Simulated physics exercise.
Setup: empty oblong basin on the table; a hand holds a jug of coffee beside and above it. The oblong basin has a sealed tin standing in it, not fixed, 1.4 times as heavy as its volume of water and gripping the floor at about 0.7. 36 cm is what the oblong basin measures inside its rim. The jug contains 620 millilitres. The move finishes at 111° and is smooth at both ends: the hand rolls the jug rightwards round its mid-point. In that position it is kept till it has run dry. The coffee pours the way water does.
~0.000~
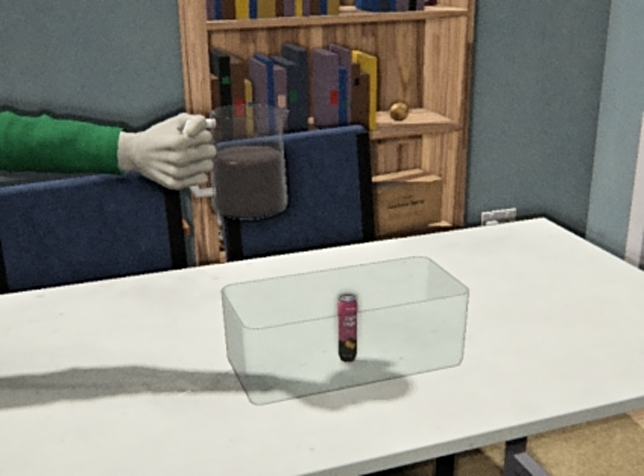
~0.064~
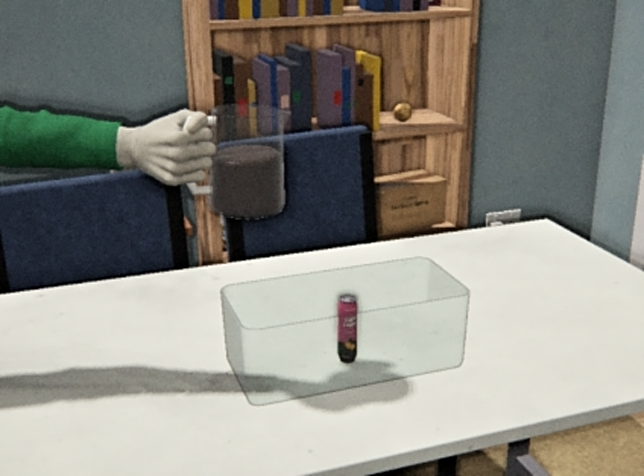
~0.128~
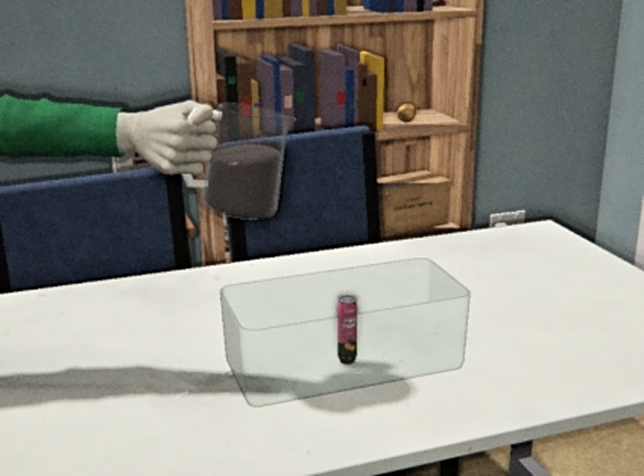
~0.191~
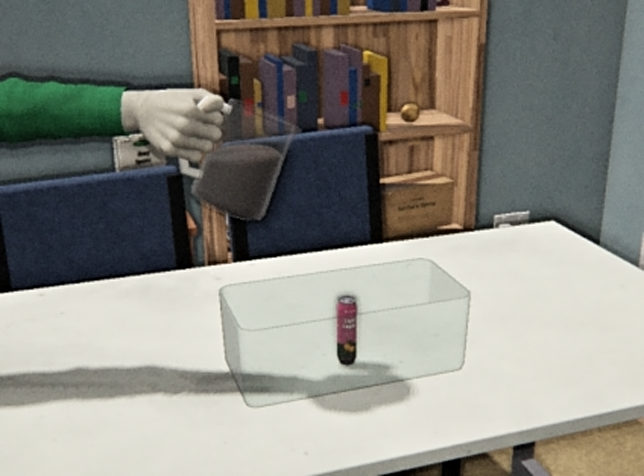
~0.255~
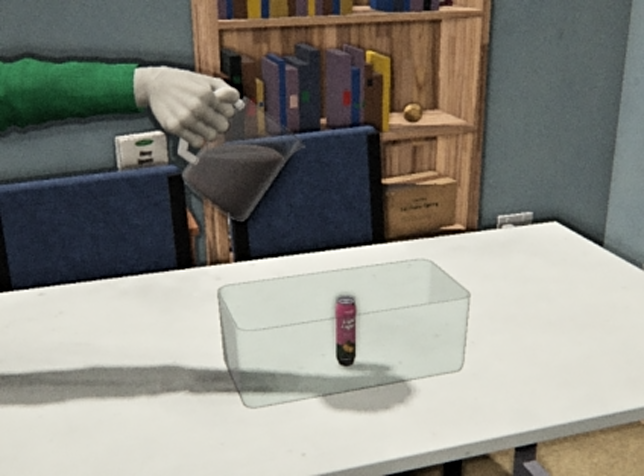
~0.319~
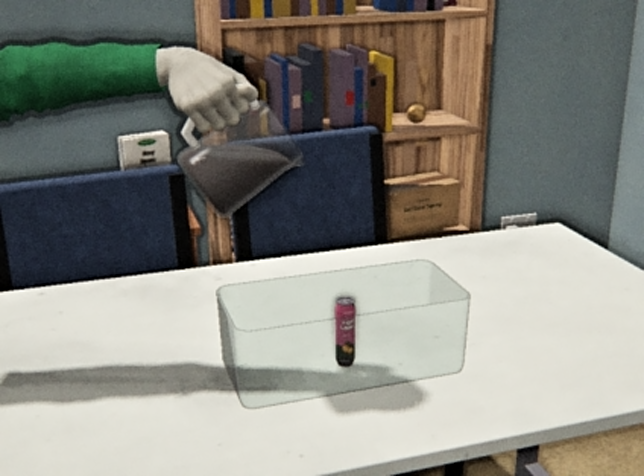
We see a green-sleeved arm holding a clear jug of dark coffee above a white table, where a pinkish tin shows through a clear oblong basin. The hand tilts the upright jug rightwards, slowly at first, then more steeply.
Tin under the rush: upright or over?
You'll see it resist.
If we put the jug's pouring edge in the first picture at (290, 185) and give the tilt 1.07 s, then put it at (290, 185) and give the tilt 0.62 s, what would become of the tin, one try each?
In the first try it comes down; in the second it comes down.
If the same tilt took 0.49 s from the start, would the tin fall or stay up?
With that tilt, the tin stays on its base.
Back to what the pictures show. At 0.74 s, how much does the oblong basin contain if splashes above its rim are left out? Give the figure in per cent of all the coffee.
Some 52 percent of the total.
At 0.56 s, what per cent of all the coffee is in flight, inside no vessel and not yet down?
Some 34 per cent, I reckon.
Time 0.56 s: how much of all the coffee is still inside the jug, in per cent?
Portion remaining: Approx. 64 per cent.
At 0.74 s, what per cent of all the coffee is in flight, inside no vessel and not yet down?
Roughly 30 %.
After 0.56 s the tilt is 108° and 64 per cent is still to pour; the tin stands where it began.
After 0.74 s the tilt is 111° and 19 per cent is still to pour; the tin stands where it began.
After 0.92 s the tilt is 111° and 4 per cent is still to pour; the tin stands where it began.
After 1.12 s the tilt is 111° and 0 per cent is still to pour; the tin stands where it began.
In the end the tin stands where it began.
